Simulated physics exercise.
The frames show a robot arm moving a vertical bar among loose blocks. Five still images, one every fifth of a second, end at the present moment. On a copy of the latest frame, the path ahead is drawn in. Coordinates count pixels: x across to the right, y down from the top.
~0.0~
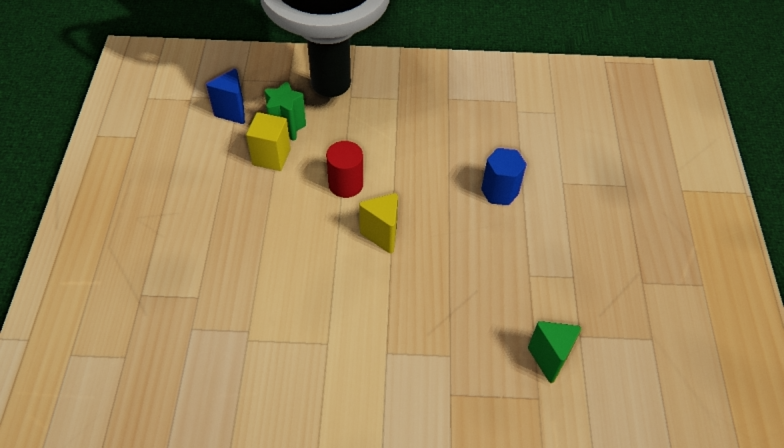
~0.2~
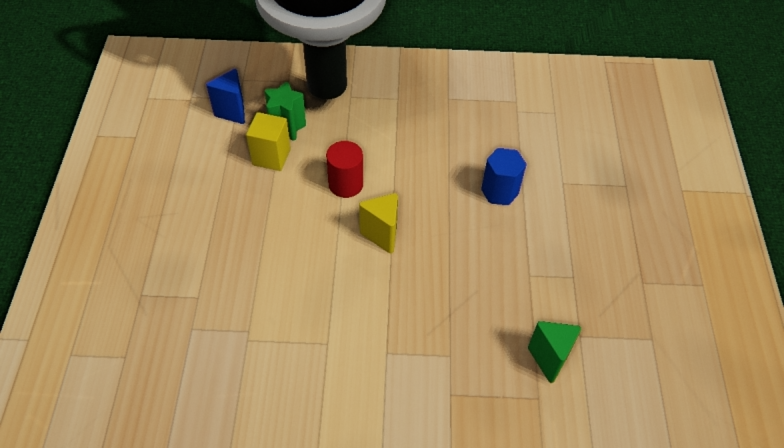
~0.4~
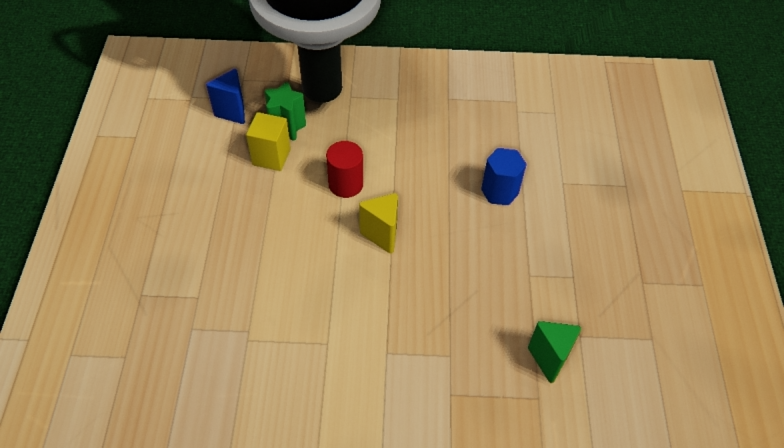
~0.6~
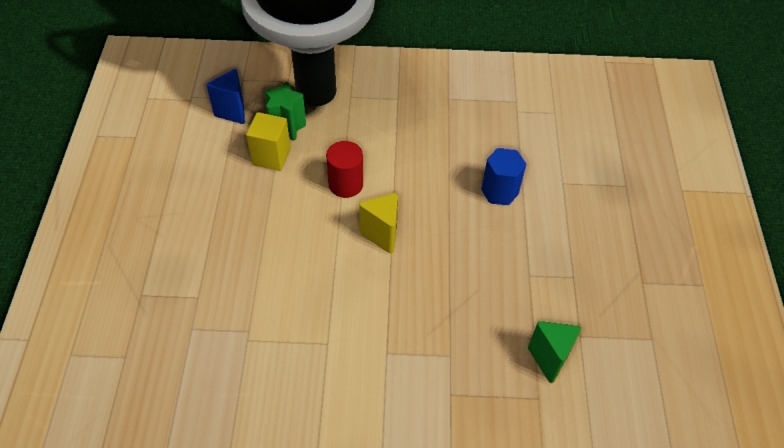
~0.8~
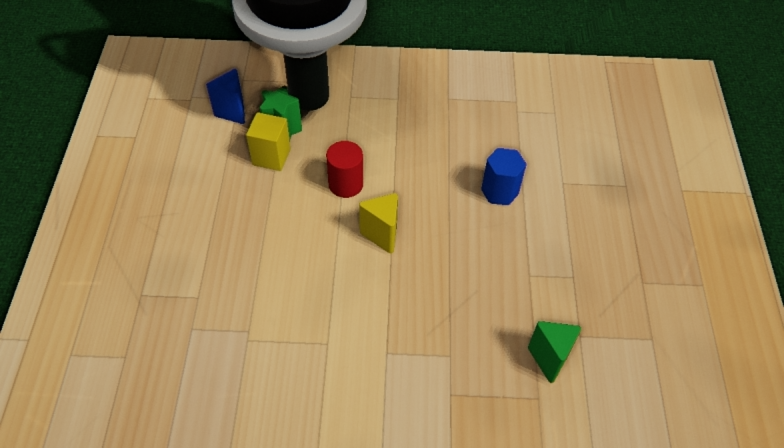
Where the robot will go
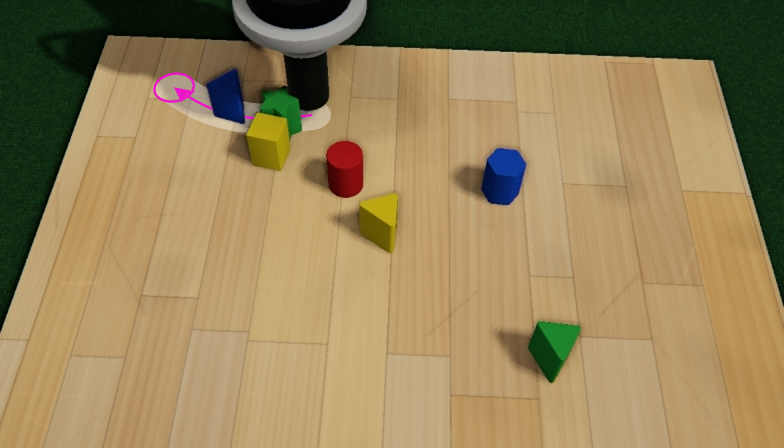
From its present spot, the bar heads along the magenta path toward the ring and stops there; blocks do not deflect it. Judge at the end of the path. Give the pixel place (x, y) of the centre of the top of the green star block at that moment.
The centre of its top will be at (223, 111).
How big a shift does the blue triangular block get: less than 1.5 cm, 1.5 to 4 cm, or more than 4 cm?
It slides well over 4 cm.
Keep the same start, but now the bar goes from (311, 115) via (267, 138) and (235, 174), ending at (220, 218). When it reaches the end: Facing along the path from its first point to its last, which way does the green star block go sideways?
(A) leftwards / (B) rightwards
Letter B.
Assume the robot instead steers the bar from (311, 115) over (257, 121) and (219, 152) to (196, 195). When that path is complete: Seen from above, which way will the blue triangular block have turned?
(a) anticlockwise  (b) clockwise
Option b.
The drawn path runs from (311, 115) over (260, 118) and (212, 109) to (174, 87).
The first path, step by step. One third of the way, bar (256, 101); blue triangular block (222, 81), turned 15° clockwise; yellow square (258, 132), turned 25° anticlockwise; green star block (232, 110), turned 25° anticlockwise.
Two thirds of the way, bar (207, 91); blue triangular block (176, 68), turned 35° clockwise; yellow square (258, 132), turned 25° anticlockwise; green star block (223, 111), turned 50° anticlockwise.
At the end, bar (169, 70); blue triangular block (134, 51); yellow square (258, 132), turned 25° anticlockwise; green star block (223, 111), turned 50° anticlockwise; red circle not moved.
